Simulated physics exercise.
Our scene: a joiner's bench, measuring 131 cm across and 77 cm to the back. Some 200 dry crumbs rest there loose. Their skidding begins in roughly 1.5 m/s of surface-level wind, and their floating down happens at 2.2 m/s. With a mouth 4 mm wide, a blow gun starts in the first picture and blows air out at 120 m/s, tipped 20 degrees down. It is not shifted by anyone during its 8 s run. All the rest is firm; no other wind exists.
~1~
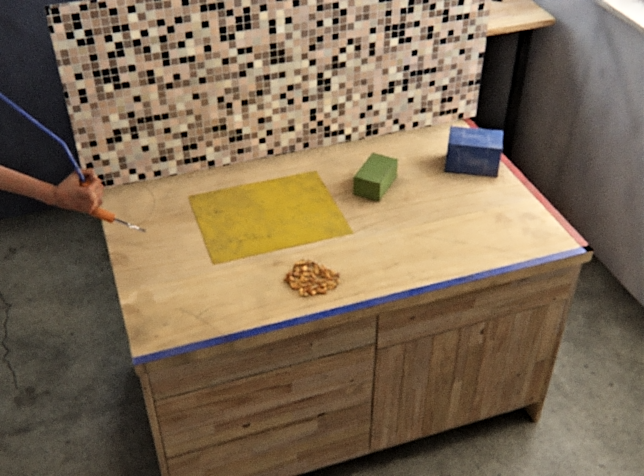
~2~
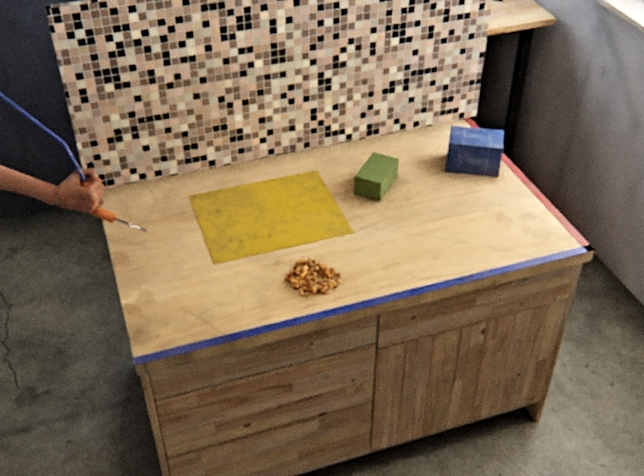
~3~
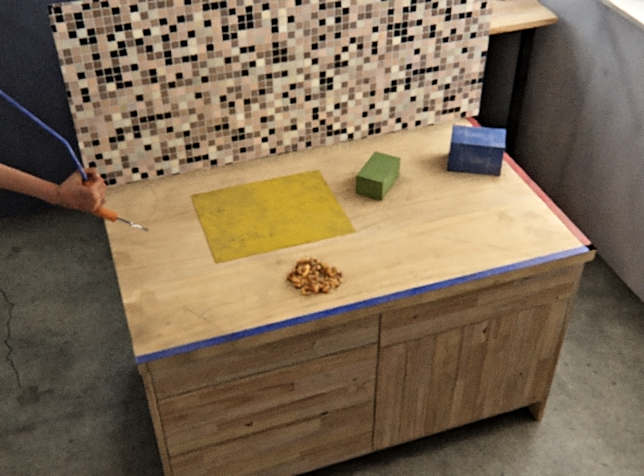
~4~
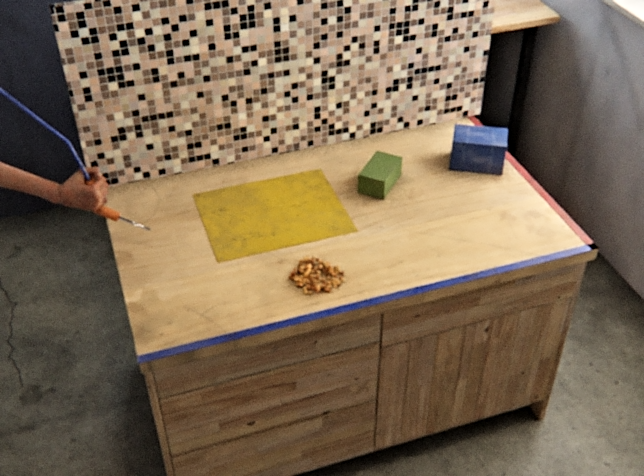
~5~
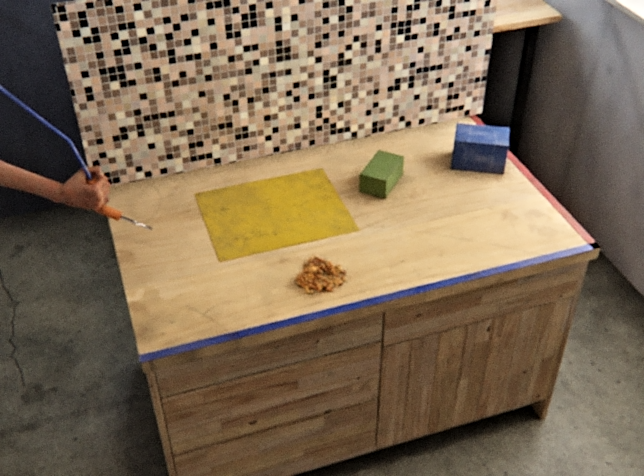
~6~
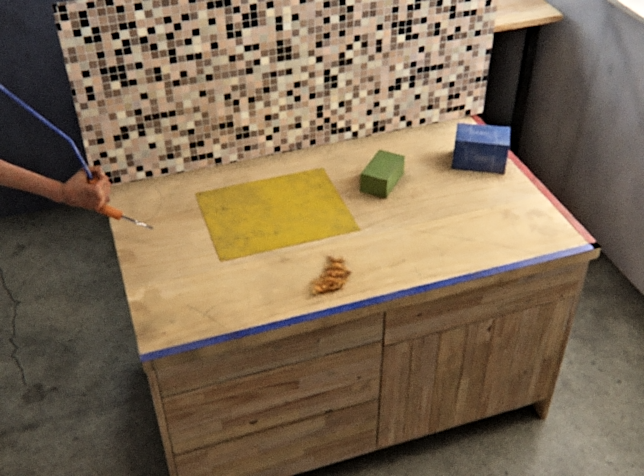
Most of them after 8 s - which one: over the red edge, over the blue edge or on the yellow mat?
It is blue that holds the most.
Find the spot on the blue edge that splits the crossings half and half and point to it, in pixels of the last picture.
I'd say roughly (411, 295).
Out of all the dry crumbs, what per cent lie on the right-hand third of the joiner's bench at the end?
About 0 %.
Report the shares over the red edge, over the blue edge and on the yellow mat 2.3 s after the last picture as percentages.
0 % red, 100 % blue, 0 % yellow.
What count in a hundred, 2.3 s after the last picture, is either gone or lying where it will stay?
It comes out at some 100 %.
Then, 1.4 s after the last picture, 0 % are on the move or not yet settled, 100 % are over the blue edge, 0 % over the red edge and 0 % on the yellow mat.
Then, 2.3 s after the last picture, 0 % are on the move or not yet settled, 100 % are over the blue edge, 0 % over the red edge and 0 % on the yellow mat.
Then, 4.2 s after the last picture, 0 % are on the move or not yet settled, 100 % are over the blue edge, 0 % over the red edge and 0 % on the yellow mat.
Then, 7.8 s after the last picture, at the end, 100 % are over the blue edge, 0 % over the red edge and 0 % on the yellow mat.
